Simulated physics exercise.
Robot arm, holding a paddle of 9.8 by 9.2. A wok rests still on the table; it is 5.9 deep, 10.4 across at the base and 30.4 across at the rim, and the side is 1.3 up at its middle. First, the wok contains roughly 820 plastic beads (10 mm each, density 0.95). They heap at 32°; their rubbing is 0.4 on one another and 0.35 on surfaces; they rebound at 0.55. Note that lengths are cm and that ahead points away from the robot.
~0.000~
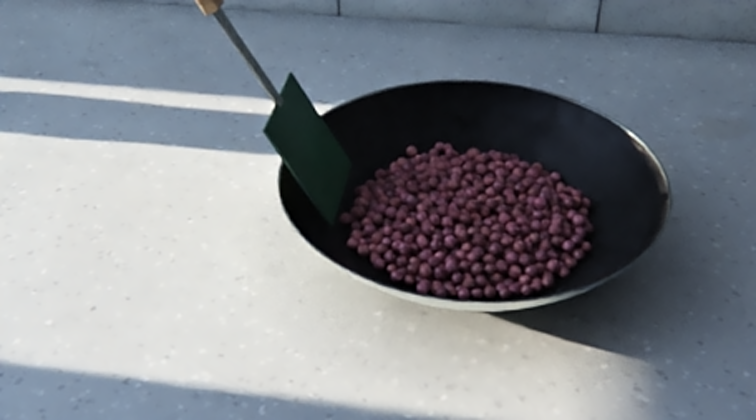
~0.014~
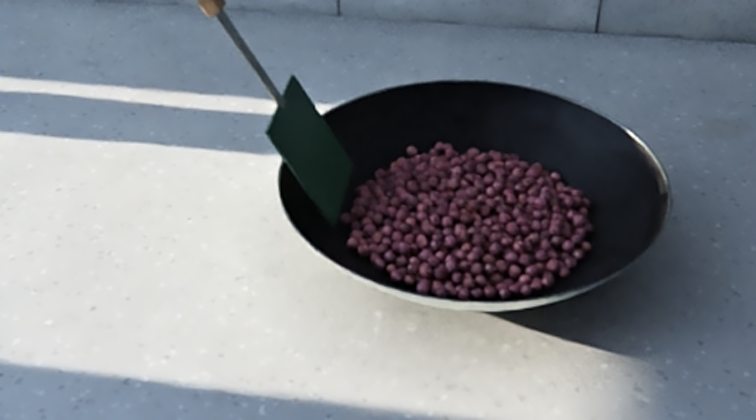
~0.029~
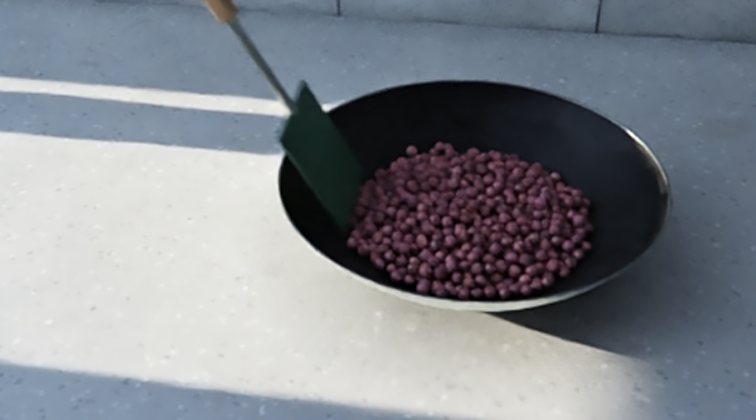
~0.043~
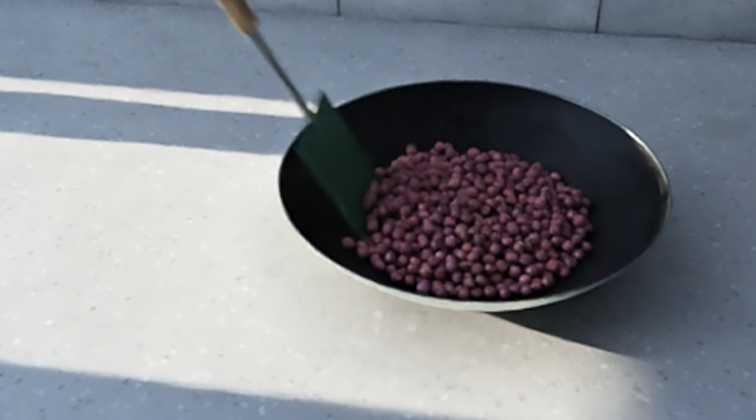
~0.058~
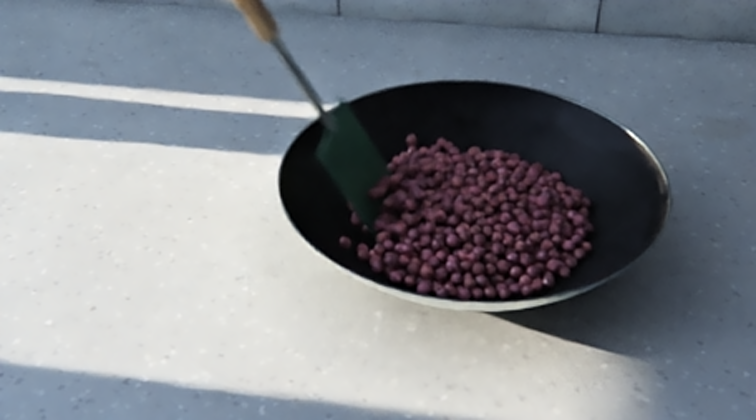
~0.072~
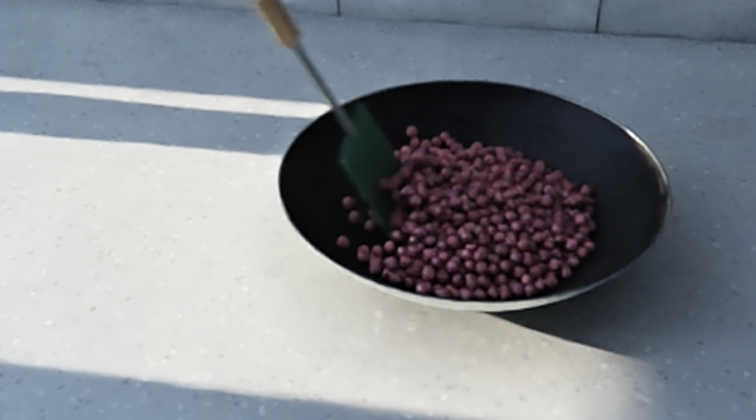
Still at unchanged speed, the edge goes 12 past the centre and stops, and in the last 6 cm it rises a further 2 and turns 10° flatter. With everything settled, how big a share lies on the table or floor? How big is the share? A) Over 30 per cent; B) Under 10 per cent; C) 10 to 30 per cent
A, over 30 per cent.
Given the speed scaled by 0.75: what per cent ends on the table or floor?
Estimate: Approx. 35 %.
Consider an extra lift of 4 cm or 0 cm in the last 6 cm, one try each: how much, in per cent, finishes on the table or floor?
Result: Approx. 40 % and 45 %, one try each.
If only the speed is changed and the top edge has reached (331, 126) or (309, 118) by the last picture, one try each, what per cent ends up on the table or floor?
I'd estimate close to 35 and 25 in a hundred.
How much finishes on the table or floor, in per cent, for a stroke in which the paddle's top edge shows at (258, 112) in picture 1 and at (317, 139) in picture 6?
Roughly 40 %.
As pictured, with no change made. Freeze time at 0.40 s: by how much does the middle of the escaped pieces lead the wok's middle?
About 28 cm.
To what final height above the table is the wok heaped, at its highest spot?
Roughly 4.5 centimetres.
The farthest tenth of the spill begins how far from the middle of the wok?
Roughly 75 cm.
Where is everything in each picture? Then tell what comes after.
In the first picture, the paddle top edge at (277, 100), sloping 60°; upper third of the load around (468, 208), from x 345 to 590, top at y 145; 821 in the wok.
In the second picture, the paddle top edge at (280, 101), sloping 60°; upper third of the load around (468, 208), from x 345 to 590, top at y 145.
In the third picture, the paddle top edge at (291, 108), sloping 60°; upper third of the load around (468, 208), from x 350 to 590, top at y 145.
In the fourth picture, the paddle top edge at (311, 118), sloping 60°; upper third of the load around (466, 208), from x 350 to 590, top at y 145.
In the fifth picture, the paddle top edge at (331, 125), sloping 60°; upper third of the load around (462, 203), from x 345 to 590, top at y 140.
In the sixth picture, the paddle top edge at (351, 130), sloping 60°; upper third of the load around (464, 200), from x 345 to 590, top at y 130; 821 in the wok.
After 0.12 s, sloping 60°, highest piece 8 above the table; 821 in the wok.
After 0.18 s, sloping 58°, highest piece 9 above the table; 821 in the wok.
After 0.40 s, sloping 50°, highest piece 13 above the table; 480 in the wok, 96 on the table or floor, 245 on the blade or in flight.
After 1.45 s, sloping 50°, highest piece 4 above the table; 479 in the wok, 342 on the table or floor.
In the end, 479 in the wok, 342 on the table or floor. That is 42 % on the table or floor.
